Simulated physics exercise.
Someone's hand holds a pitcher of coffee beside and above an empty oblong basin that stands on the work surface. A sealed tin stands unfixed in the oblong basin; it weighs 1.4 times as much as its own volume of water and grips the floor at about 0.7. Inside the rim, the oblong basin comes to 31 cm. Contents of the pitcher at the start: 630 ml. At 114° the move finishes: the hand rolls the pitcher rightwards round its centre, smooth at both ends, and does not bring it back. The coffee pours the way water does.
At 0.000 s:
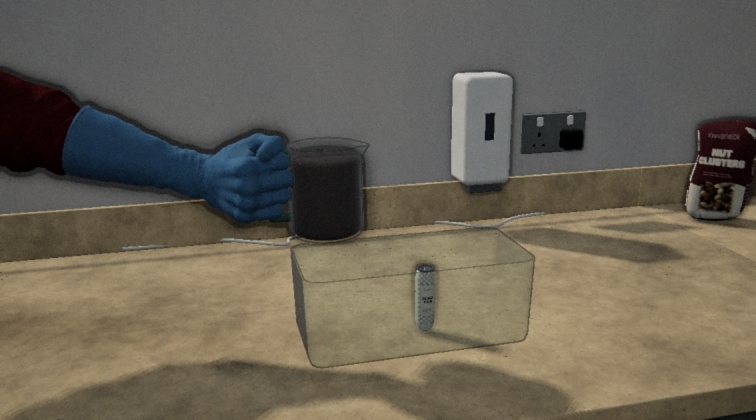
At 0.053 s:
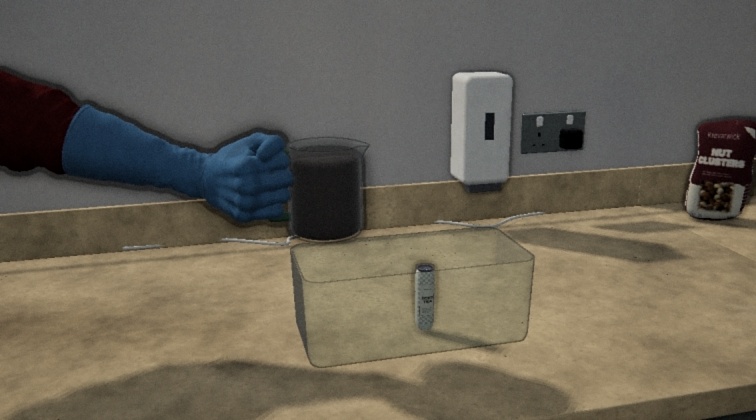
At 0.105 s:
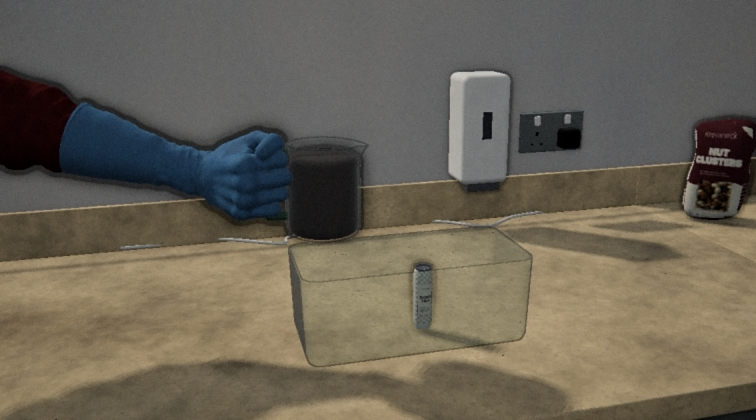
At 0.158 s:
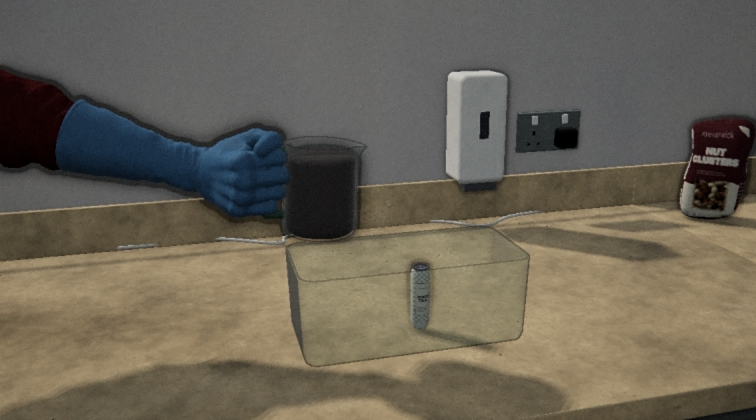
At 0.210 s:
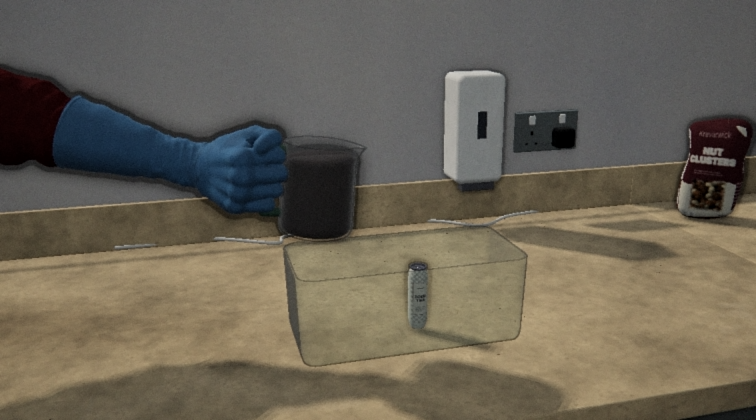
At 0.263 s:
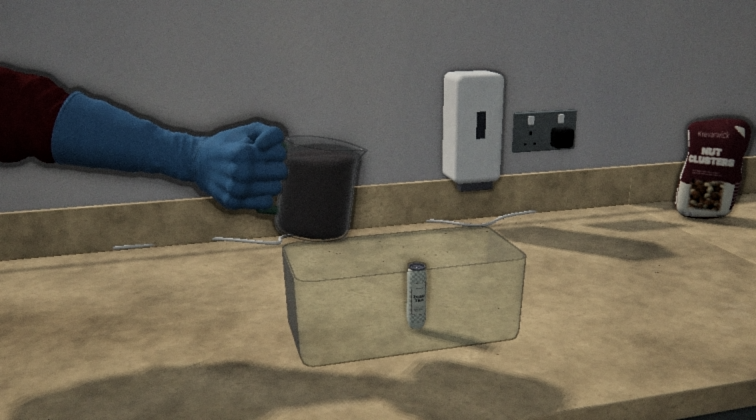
The clip shows a blue-gloved hand holding a clear pitcher of dark liquid above and beside a see-through oblong basin on a countertop; the pitcher stays upright at first, then tilts slightly to the right.
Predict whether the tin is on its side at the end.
The tin is on its side.
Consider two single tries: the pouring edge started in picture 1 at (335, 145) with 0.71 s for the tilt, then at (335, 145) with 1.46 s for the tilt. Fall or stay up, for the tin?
First it stays on its base; then it stays on its base.
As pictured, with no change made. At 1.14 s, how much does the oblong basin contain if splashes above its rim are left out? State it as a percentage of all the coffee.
I'd put it at roughly 58 per cent.
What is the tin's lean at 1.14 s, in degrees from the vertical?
About 5 degrees.
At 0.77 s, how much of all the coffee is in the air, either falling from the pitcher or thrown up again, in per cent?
Around 10 in a hundred.
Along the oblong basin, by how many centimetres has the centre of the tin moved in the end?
All told, the tin's centre has moved close to 7.0 cm.
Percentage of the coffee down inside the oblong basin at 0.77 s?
About 5%.
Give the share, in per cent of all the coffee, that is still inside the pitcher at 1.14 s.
I'd say some 28 per cent remains.
Then, 0.77 s in, the tilt is 62° and 84 per cent is still to pour; the tin stands where it began.
Then, 1.14 s in, the tilt is 101° and 28 per cent is still to pour; the tin stands where it began.
Then, 1.54 s in, the tilt is 114° and 1 per cent is still to pour; the tin lies on its side.
Then, 1.96 s in, the tilt is 114° and 0 per cent is still to pour; the tin lies on its side.
Finally, the tin lies on its side.
